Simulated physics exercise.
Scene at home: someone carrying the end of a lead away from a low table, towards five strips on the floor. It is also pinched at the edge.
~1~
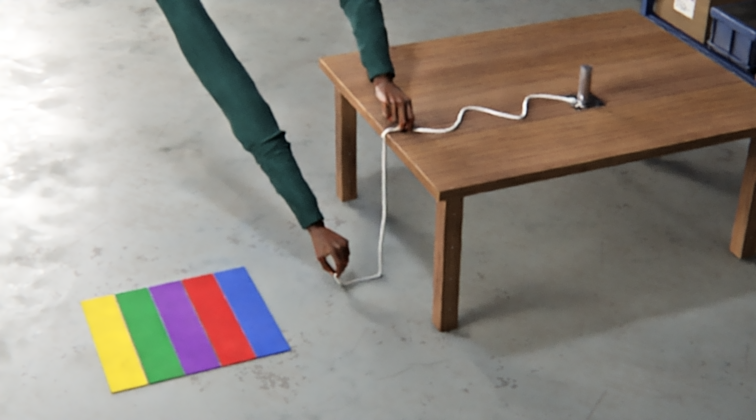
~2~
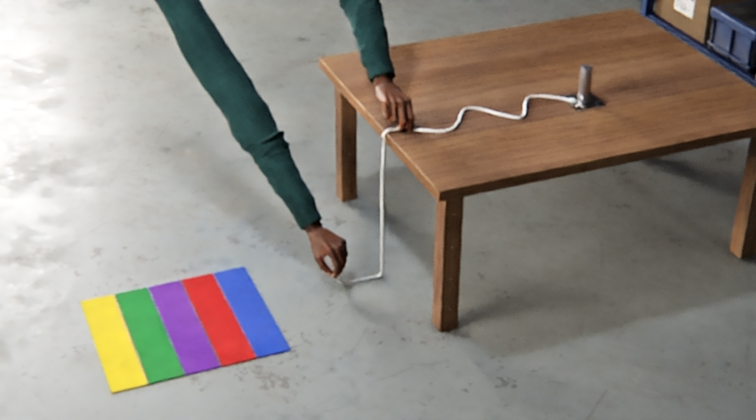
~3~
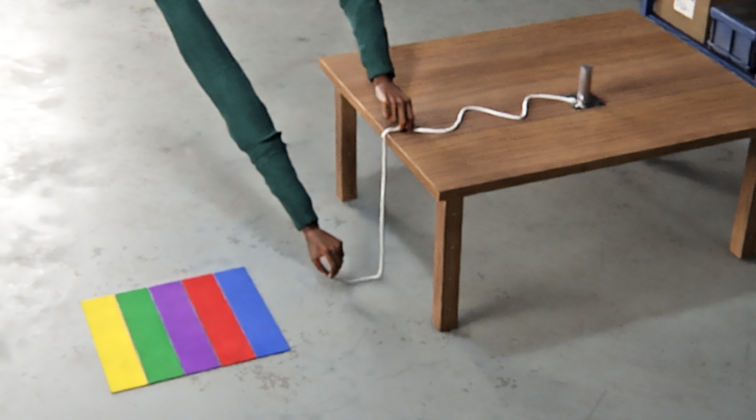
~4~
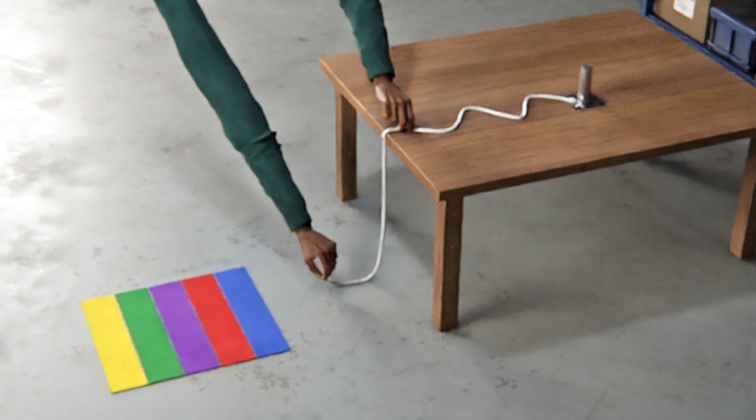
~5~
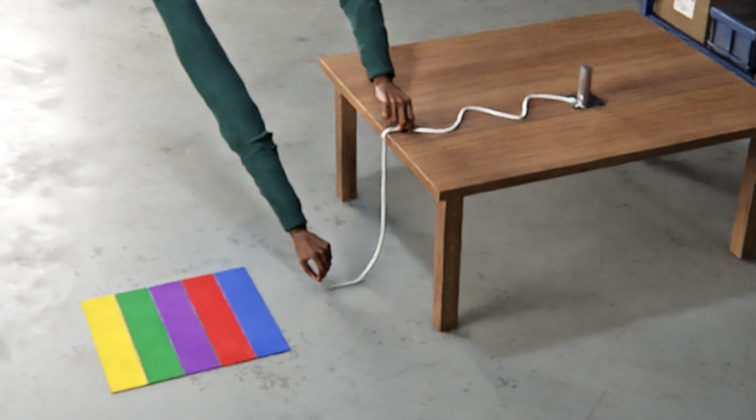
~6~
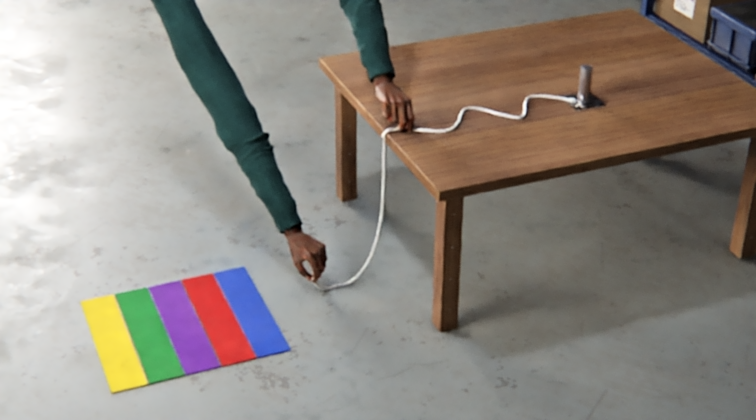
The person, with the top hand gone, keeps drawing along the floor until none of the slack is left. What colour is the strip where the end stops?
It is green.
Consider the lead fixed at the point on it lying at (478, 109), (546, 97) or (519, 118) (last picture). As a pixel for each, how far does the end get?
Respectively (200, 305), (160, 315) and (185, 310).
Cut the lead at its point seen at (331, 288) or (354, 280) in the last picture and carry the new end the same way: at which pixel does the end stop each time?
Roughly (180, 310), then roughly (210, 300).
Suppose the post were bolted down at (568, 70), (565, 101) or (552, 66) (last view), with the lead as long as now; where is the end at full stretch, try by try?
Near (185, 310), (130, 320) and (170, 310).
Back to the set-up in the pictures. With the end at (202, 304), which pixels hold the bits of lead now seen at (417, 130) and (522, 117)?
They move to (377, 168) and (492, 118) respectively.
A little later, end near (202, 304); over red.
Next, end near (167, 311); over purple.
When it is tight, end near (146, 316); over green. It gets as far as the green strip.
